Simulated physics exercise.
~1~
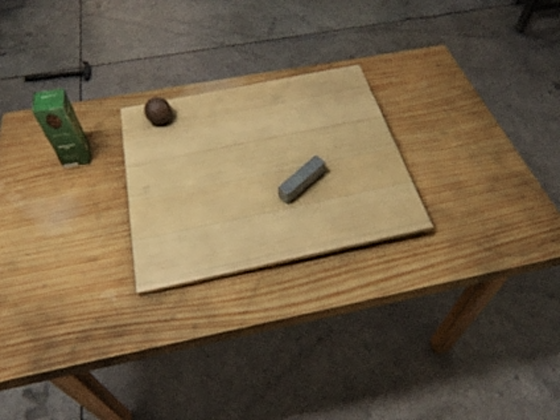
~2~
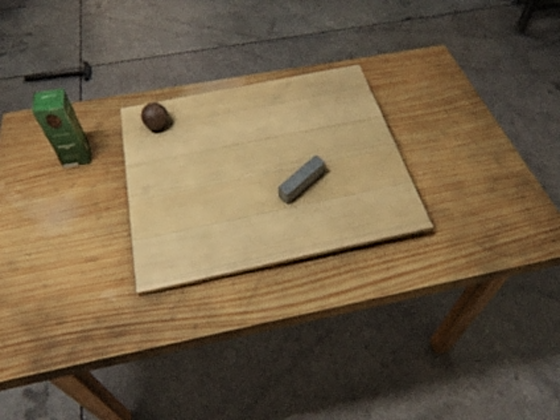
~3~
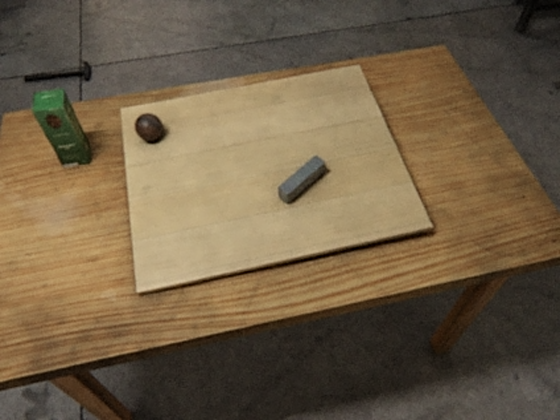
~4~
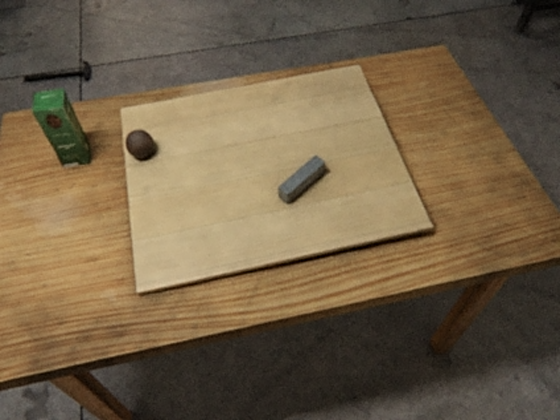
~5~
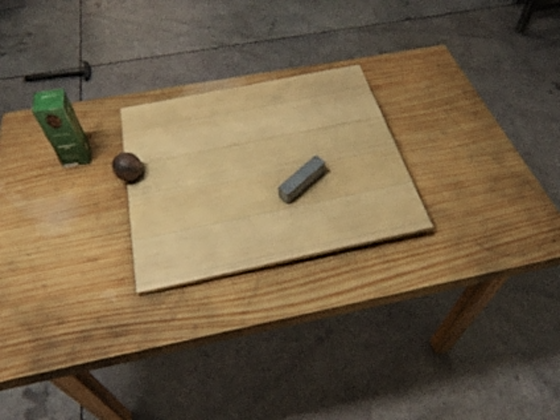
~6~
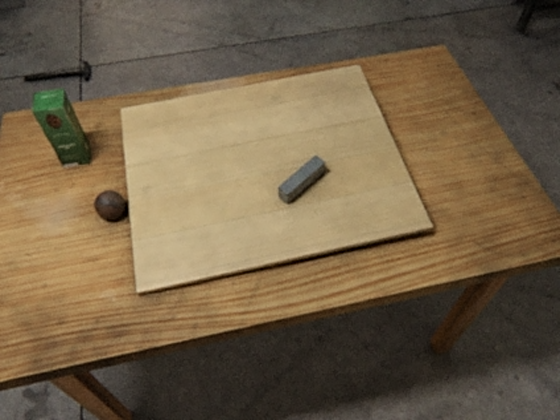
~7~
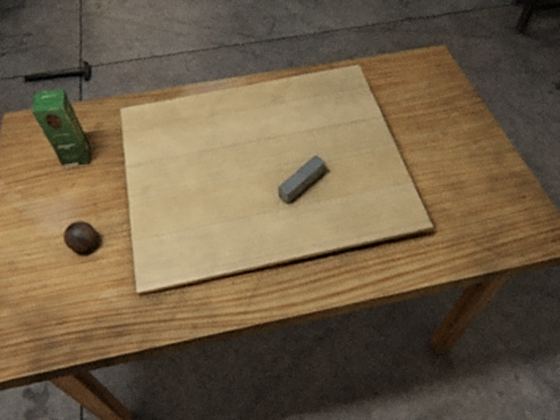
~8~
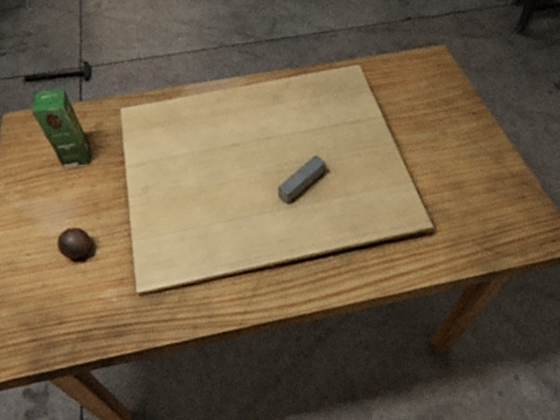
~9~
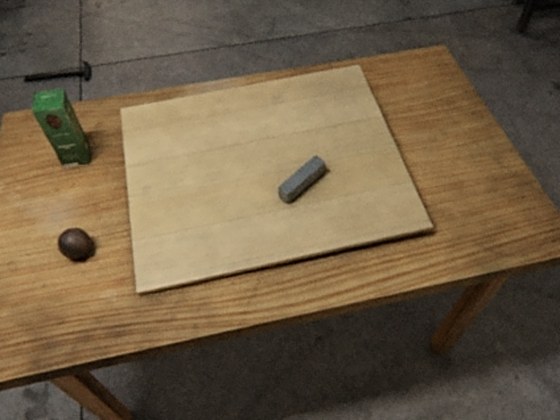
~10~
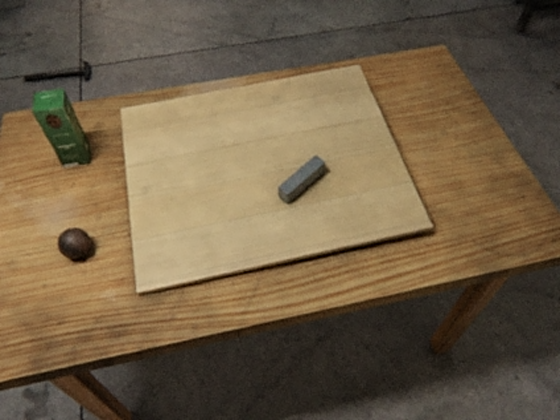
At the start, a brown ball rests near the upper left corner of a pale, rimless board on a wooden table, with a gray block lying on the board and a green carton standing to the left. The ball begins to move slowly down and slightly left across the board. It picks up pace, drifts toward the left side, and reaches the edge. It then goes over the left edge onto the tabletop and continues down and to the left. Finally it slows and comes to rest on the table below the carton, while the block and carton stay in place.
